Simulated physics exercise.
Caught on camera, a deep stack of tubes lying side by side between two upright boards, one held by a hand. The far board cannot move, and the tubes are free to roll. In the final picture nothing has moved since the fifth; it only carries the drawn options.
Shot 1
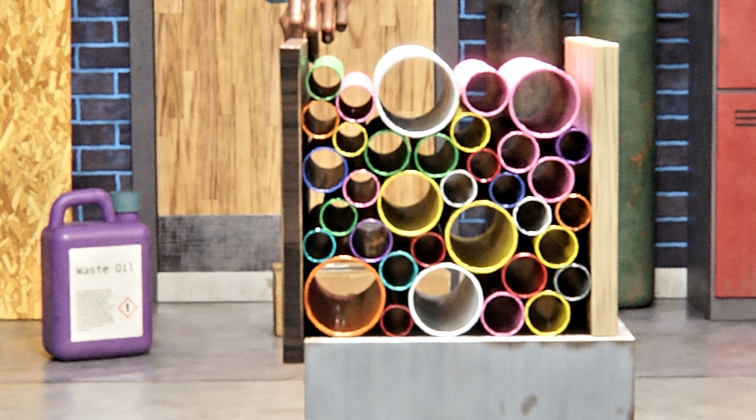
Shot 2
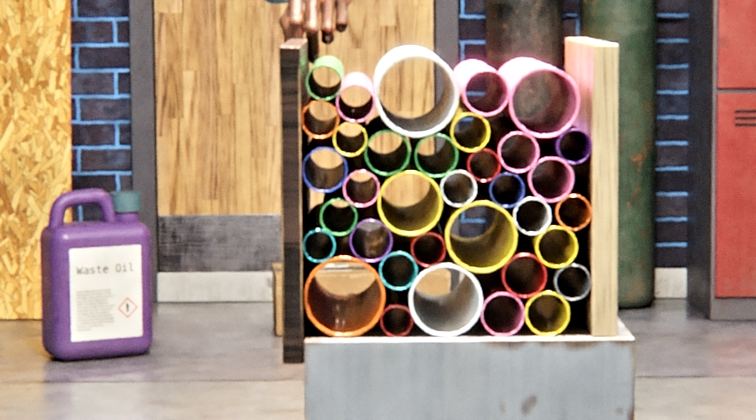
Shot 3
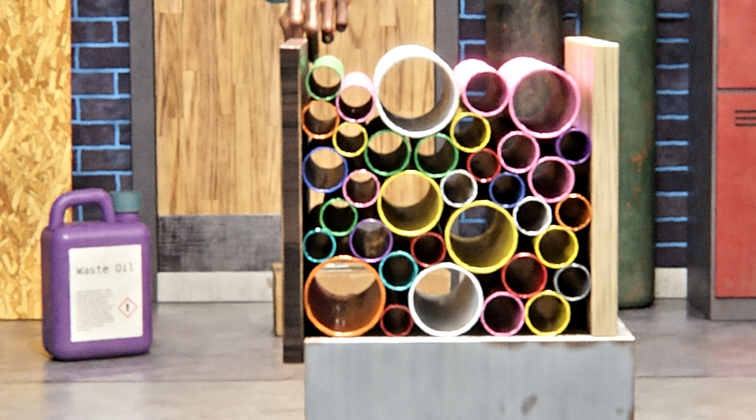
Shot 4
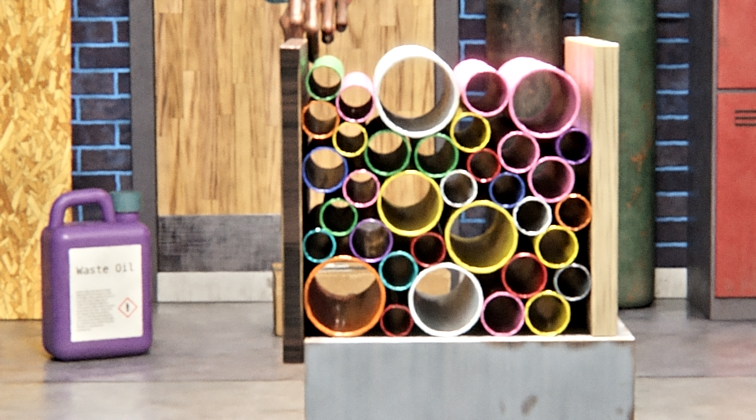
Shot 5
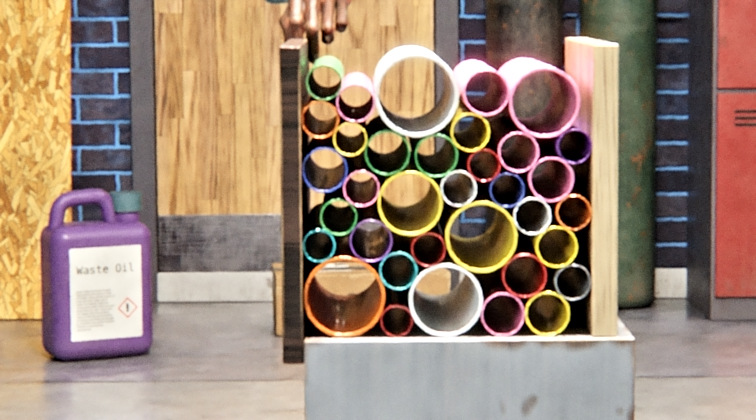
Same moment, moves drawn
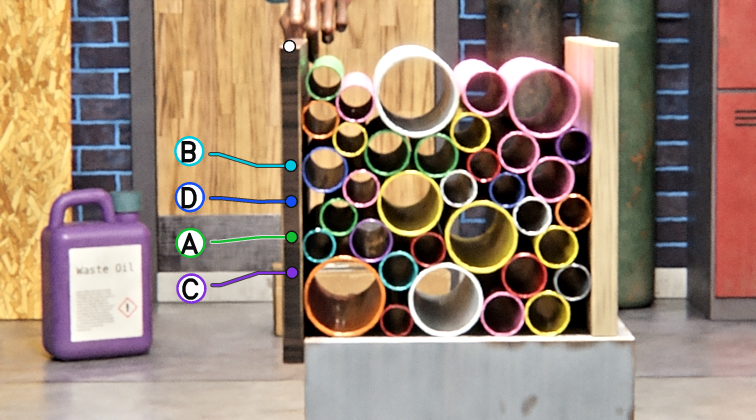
A deep stack of colourful tubes, seen end-on from the front at close range, fills the space between two upright boards on a grey block in a workshop-like room. Fingers show at the top of the left board, a purple waste oil jug stands at left, and wooden doors, blue-lined brick and a red cabinet sit behind. Nothing visibly moves, and the camera stays still.
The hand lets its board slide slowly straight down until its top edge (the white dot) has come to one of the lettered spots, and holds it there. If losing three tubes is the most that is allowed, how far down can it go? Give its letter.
At most to D.
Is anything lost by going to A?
Yes, at A.
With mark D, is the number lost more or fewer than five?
It loses fewer than five.
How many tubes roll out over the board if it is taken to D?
The count is two.
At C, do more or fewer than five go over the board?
At C, more than five.
On the copy, A at (291, 237); B at (291, 166); C at (292, 272); D at (291, 201); the white dot at (289, 47).
On D. First, top of the board (301, 117).
Then, top of the board (302, 198).
Finally, top of the board (302, 201), two out over the board.
By contrast, A four out over the board; B two out over the board; C more than three out over the board.
